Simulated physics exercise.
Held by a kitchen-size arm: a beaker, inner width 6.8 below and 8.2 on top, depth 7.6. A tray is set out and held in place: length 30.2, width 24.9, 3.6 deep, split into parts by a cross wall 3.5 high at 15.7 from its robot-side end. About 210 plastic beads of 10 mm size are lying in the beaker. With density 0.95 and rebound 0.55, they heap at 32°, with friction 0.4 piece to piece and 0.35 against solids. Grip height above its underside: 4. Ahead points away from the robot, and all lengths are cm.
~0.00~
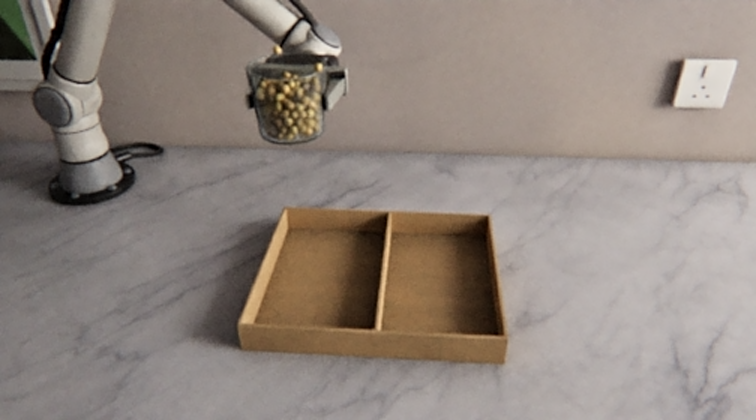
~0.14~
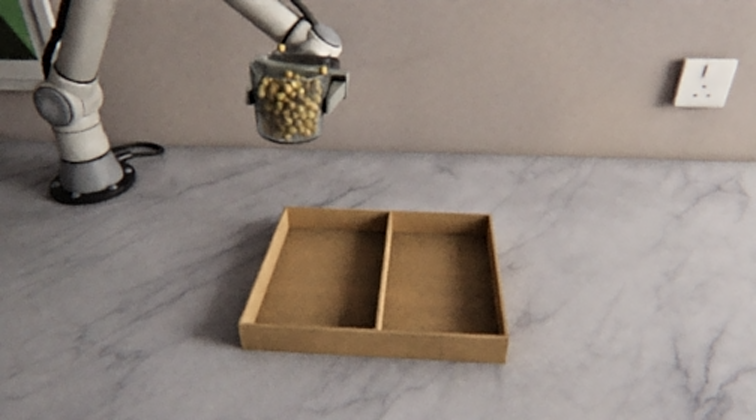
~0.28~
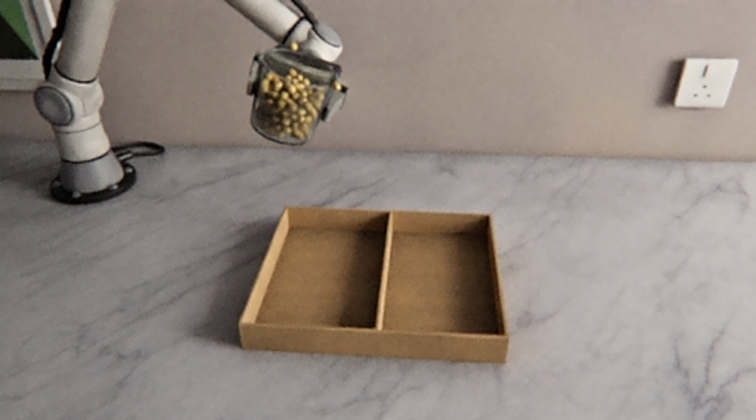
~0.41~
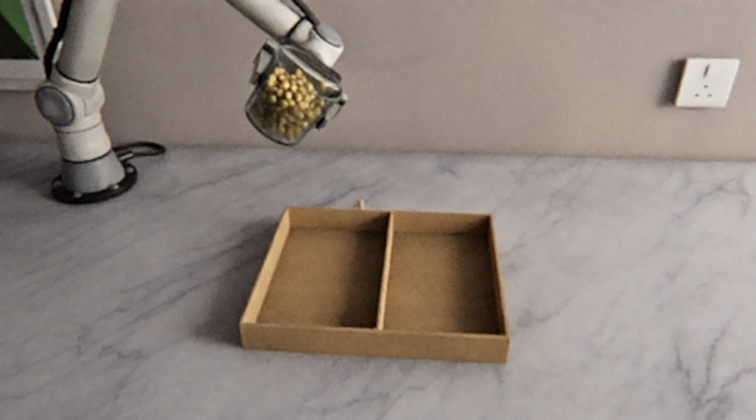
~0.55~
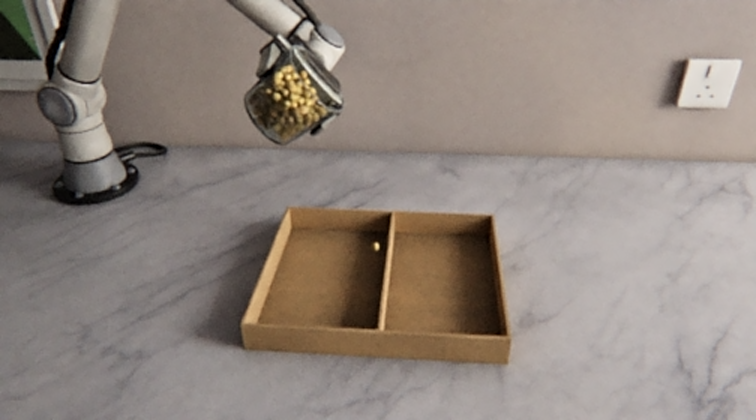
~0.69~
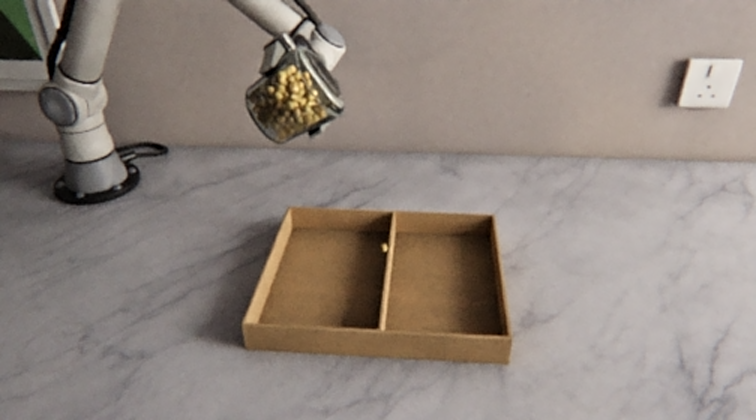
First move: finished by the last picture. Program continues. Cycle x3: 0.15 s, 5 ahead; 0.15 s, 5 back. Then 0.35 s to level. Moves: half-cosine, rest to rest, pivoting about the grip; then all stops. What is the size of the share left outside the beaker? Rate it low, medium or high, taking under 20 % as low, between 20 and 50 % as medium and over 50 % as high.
Rating: Medium.
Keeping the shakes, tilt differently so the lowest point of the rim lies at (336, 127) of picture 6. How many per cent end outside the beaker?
Somewhere around 90 %.
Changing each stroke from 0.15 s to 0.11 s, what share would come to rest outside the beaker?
I'd expect close to 60 in a hundred.
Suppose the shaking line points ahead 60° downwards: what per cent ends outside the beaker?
Result: Approx. 0 %.
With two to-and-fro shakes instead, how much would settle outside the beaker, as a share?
It would then be around 30 per cent.
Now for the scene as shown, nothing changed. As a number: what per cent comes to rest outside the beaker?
The share comes to around 35 per cent.
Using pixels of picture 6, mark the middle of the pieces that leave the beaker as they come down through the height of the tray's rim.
I'd put it somewhere near (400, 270).
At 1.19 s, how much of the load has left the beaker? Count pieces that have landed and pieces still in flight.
I'd say some 20 percent.
After 1.19 s, tilted 57° forward, highest piece 28 above the table; 168 in the beaker, 26 in the far-side part, 11 in the robot-side part, 5 in flight or on a rim.
After 1.69 s, tilted 46° forward, highest piece 27 above the table; 133 in the beaker, 37 in the far-side part, 29 in the robot-side part, 4 on the table or floor, 7 in flight or on a rim.
After 2.14 s, level, highest piece 29 above the table; 133 in the beaker, 37 in the robot-side part, 36 in the far-side part, 4 on the table or floor.
After 3.19 s, level, highest piece 29 above the table; 133 in the beaker, 37 in the robot-side part, 36 in the far-side part, 4 on the table or floor.
At rest, 133 in the beaker, 37 in the robot-side part, 36 in the far-side part, 4 on the table or floor. That is 37 % outside the beaker.
